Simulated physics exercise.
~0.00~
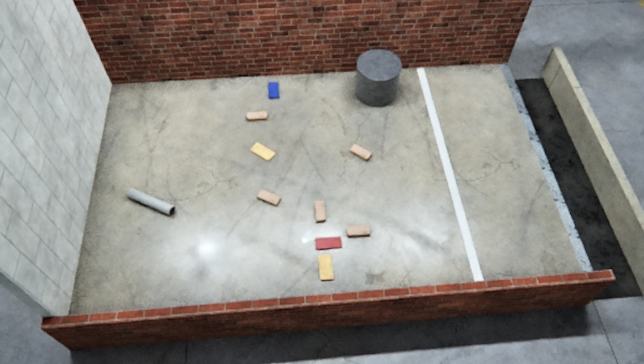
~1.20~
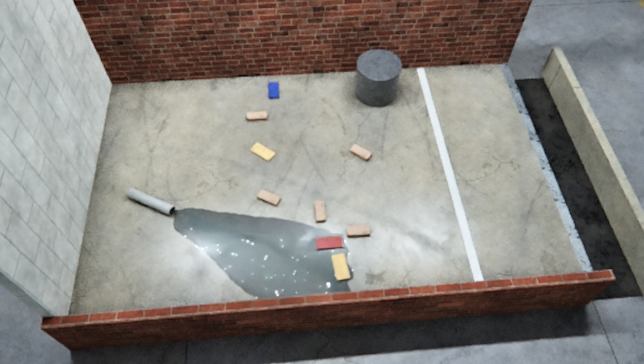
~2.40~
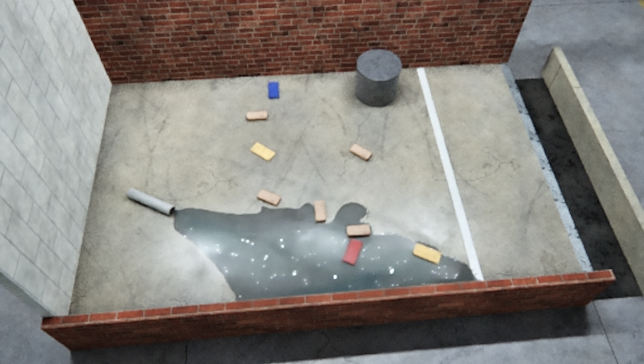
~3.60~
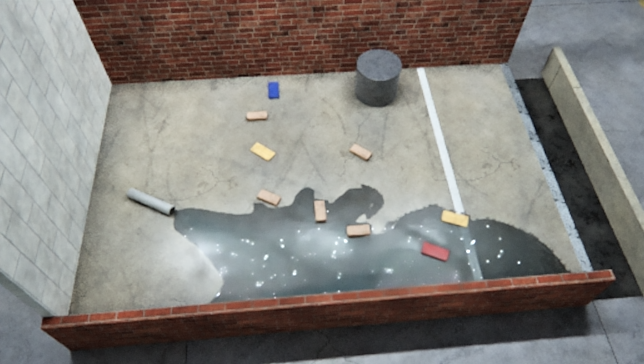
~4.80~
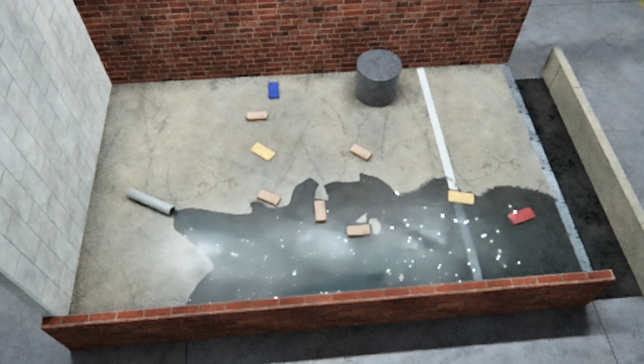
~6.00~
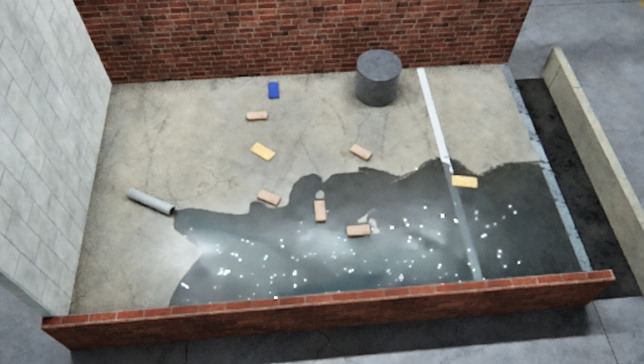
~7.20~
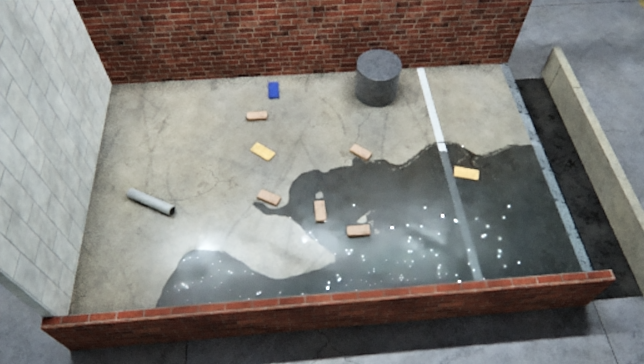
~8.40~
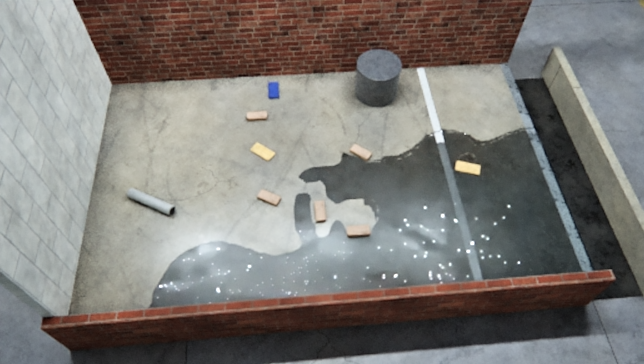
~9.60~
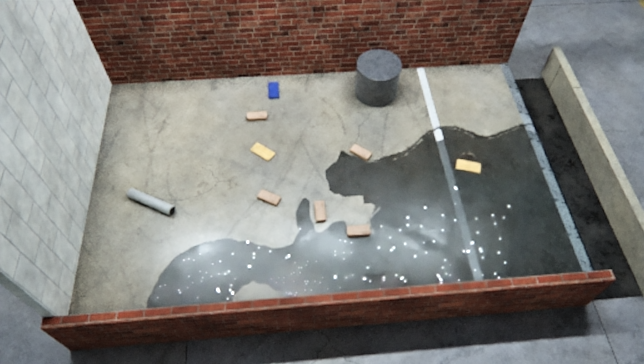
On a walled concrete floor, water spreads from a pipe, carrying a red board out of sight.
